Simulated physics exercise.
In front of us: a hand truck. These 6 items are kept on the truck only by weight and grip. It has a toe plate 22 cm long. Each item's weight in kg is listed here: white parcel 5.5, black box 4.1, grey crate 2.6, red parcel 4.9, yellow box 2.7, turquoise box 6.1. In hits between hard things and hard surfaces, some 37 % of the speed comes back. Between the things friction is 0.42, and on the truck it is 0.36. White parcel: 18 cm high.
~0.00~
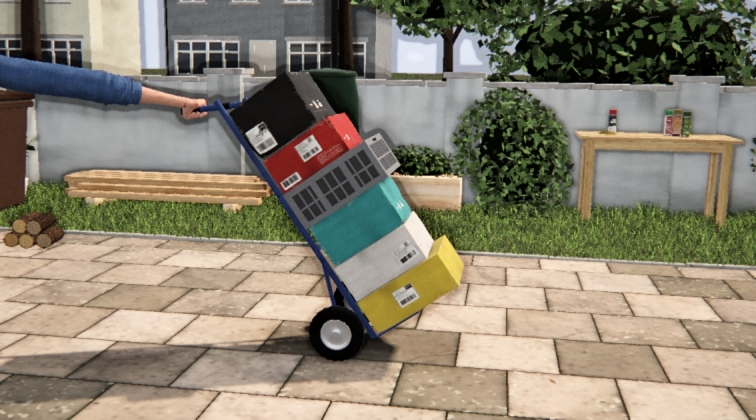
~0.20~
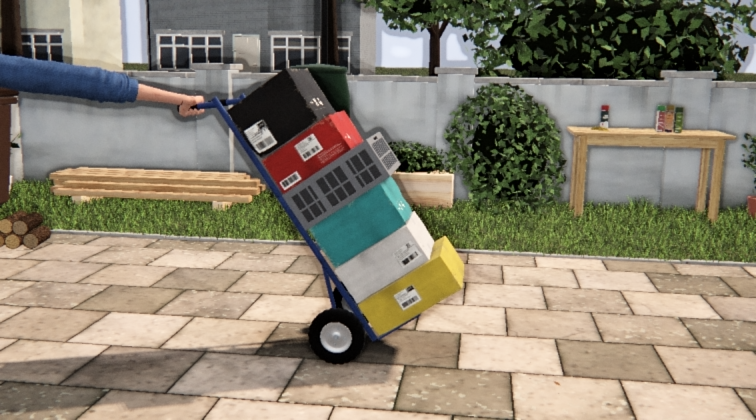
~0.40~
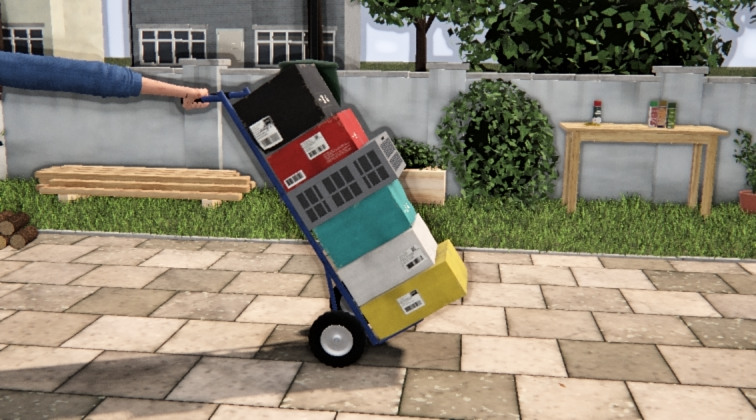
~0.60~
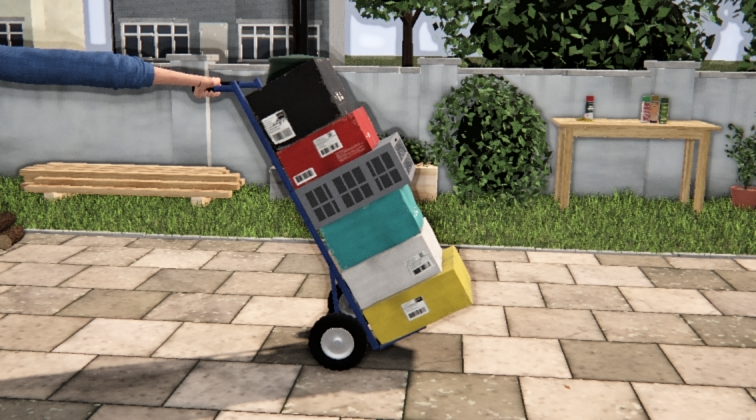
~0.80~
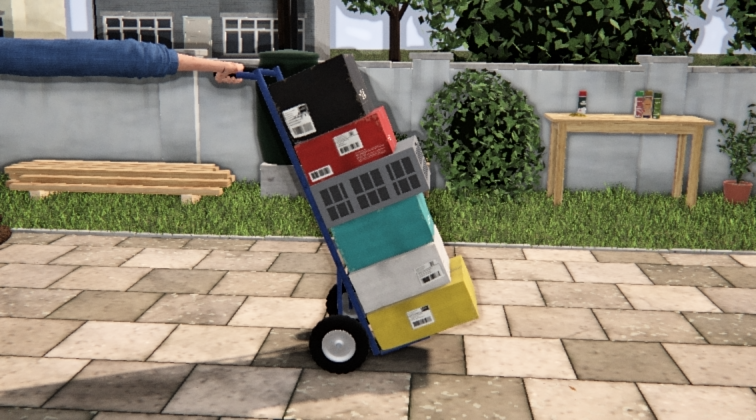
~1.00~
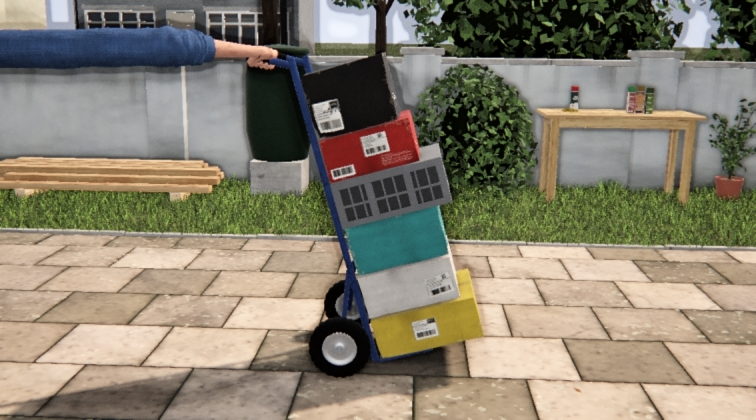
A blue hand truck leans back toward the left on a sunlit paved yard, seen side-on before grass, shrubs and a grey wall, with planks left and a wooden table right. A blue-sleeved arm grips its handle, and it carries black, red, grey, turquoise, white and yellow boxes, top to bottom. The truck rolls slowly right, steadily swinging more upright, as the camera follows and the background slides left.
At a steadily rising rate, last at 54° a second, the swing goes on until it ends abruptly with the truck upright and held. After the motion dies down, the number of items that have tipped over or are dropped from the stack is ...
... none at all.
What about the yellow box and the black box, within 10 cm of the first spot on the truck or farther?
Yellow box: Remains in place. Black box: Is displaced.
After 1.40 s, truck upright; black box 3° off its base near (433, 106); white parcel 3° off its base near (425, 294); red parcel 3° off its base.
After 1.50 s, truck upright; black box 3° off its base near (449, 107); white parcel 3° off its base near (426, 294); red parcel 4° off its base.
In the end (2.0 s), not toppled but over 10 cm from the start, black box and red parcel; the other 4 under 10 cm from the start. At the end, from the last picture's camera, white parcel near (426, 294), black box near (462, 109).
